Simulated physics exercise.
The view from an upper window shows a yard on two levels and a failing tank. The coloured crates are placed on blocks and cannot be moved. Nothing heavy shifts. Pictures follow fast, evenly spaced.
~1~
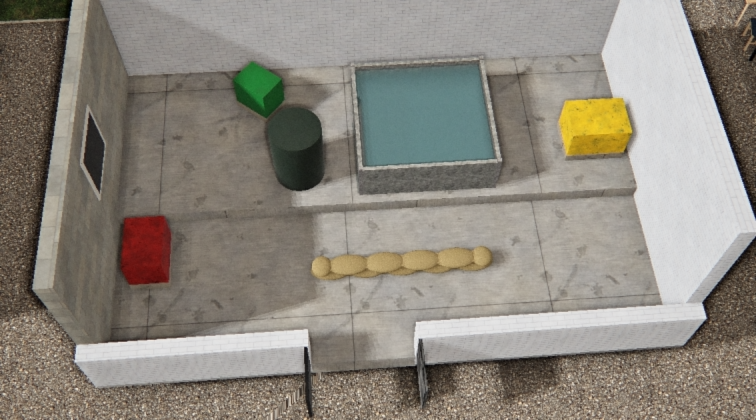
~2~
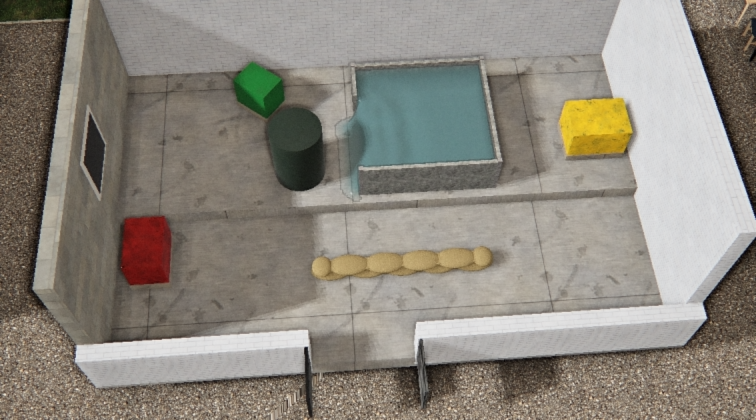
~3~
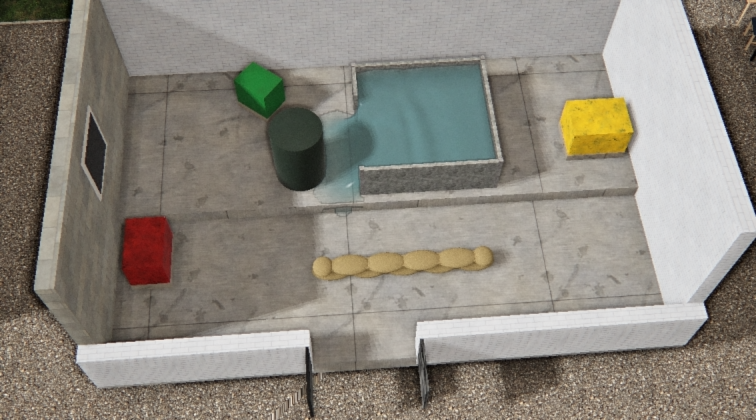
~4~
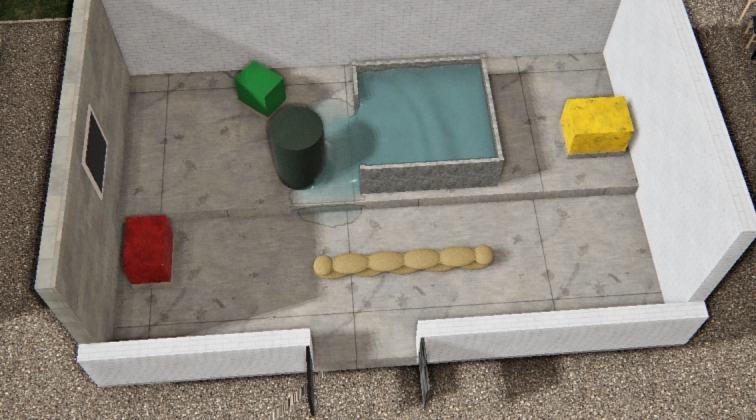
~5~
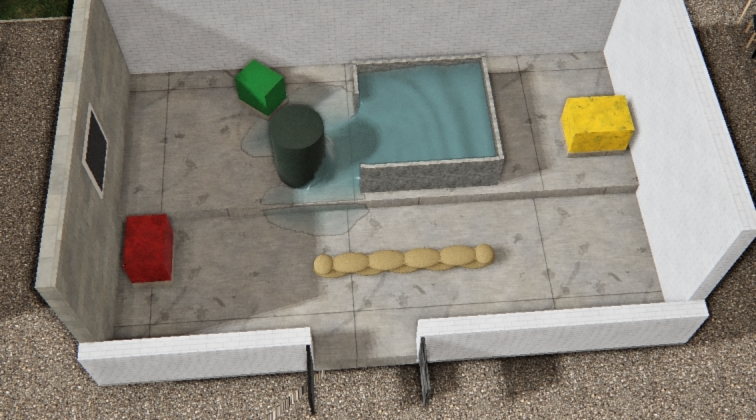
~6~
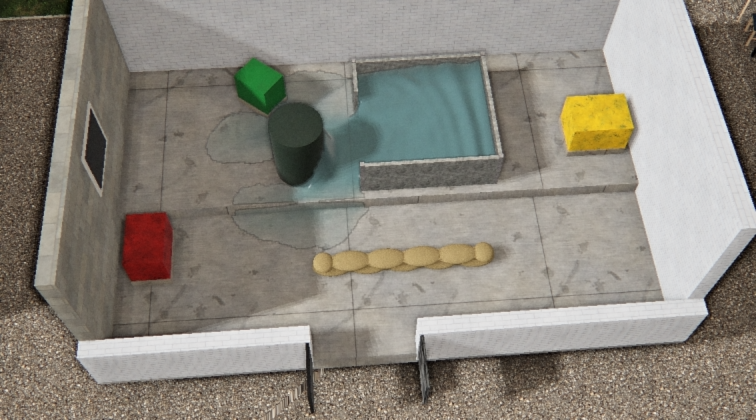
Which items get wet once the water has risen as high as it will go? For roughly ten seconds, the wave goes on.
The red crate ends up with water on it. The yellow crate ends up clear of the water. The green crate ends up with water on it.
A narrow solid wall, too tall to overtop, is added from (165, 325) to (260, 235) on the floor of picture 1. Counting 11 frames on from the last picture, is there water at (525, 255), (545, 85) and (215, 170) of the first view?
As listed: Dry, clear, wet.
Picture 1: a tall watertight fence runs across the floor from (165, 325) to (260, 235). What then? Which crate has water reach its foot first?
Answer: The green-painted one.
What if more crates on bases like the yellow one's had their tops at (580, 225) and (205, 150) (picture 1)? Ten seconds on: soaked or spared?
Listed order: Unflooded / flooded.
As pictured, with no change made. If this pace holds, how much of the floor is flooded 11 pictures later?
Estimate: Some 50 in a hundred.
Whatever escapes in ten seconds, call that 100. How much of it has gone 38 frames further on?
About 10 per cent.
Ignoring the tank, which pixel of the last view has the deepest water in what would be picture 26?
My best guess is roughly (120, 257).
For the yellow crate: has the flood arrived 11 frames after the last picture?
Note - yellow: Dry.
A moment on, water covers 30 % of the floor; the red crate water round its plinth, the yellow crate not reached, the green crate water round its plinth.
Next, water covers 50 % of the floor; the red crate water round its plinth, the yellow crate not reached, the green crate water round its plinth.
Then, water covers 60 % of the floor; the red crate water round its plinth, the yellow crate not reached, the green crate water round its plinth.
Later, water covers 75 % of the floor; the red crate water round its plinth, the yellow crate water round its plinth, the green crate water round its plinth.
In the end, water covers 90 % of the floor; the red crate was topped, the yellow crate stayed above the water, the green crate was topped.
